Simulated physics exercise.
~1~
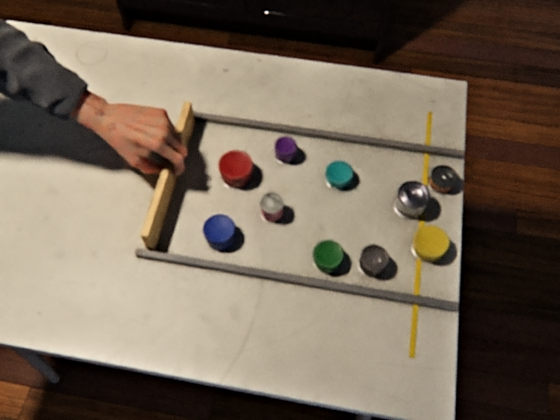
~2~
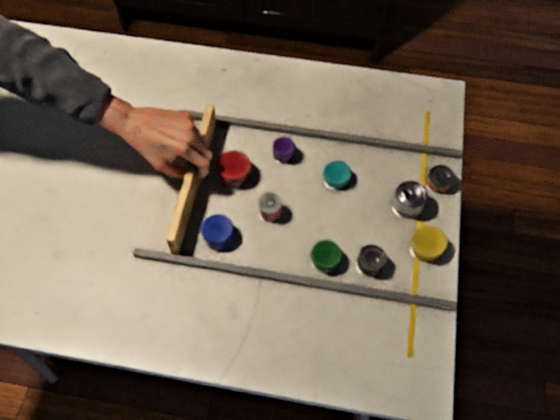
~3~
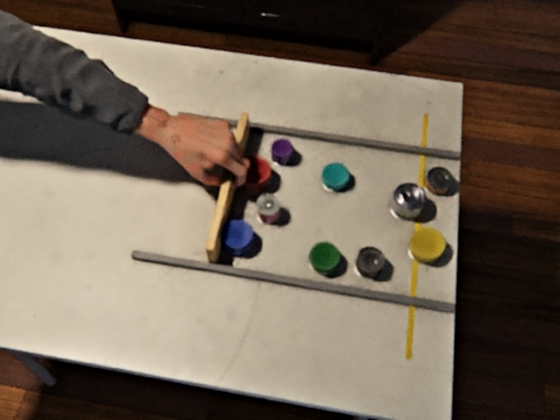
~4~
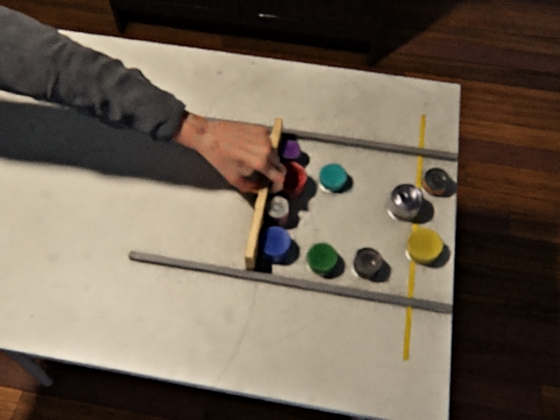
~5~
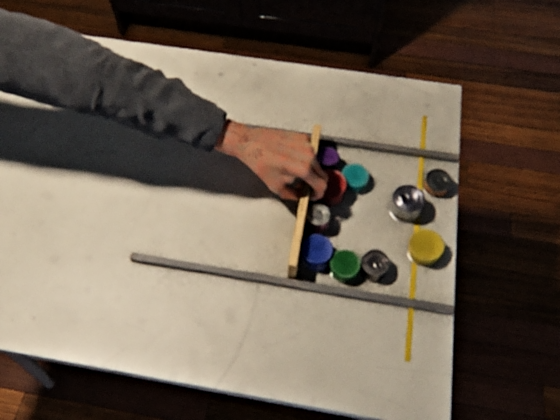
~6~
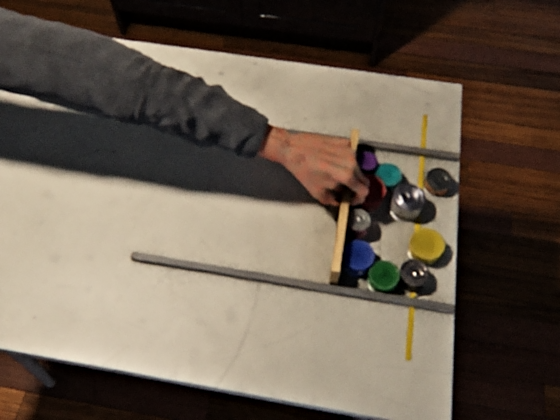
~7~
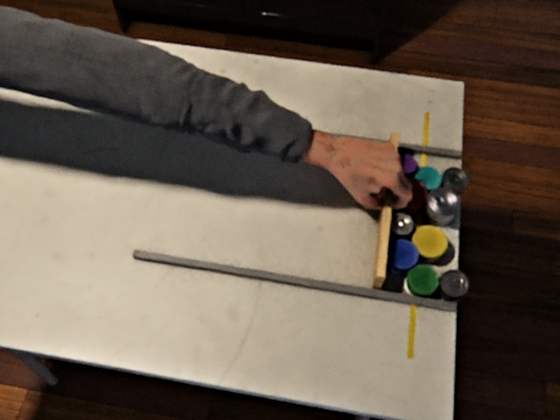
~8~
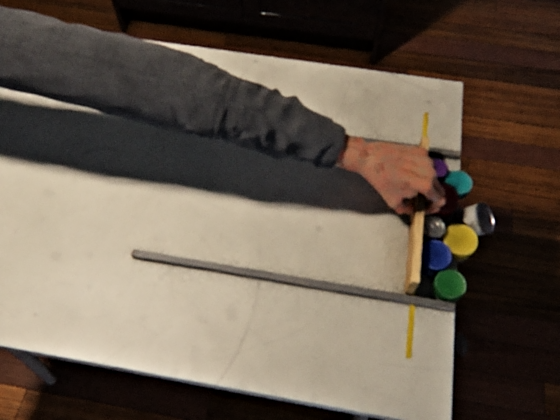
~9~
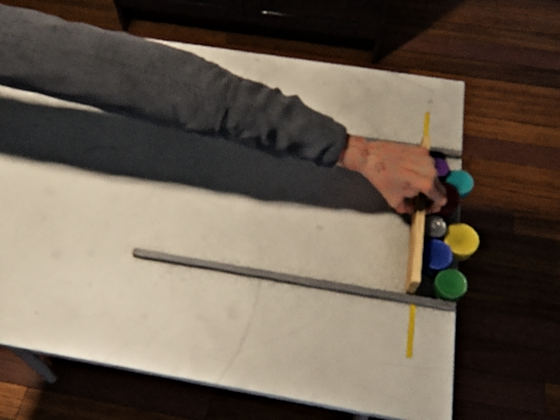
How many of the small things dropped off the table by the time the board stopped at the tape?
Three or four of them fell off, while the others stayed crowded at the edge in front of the board.
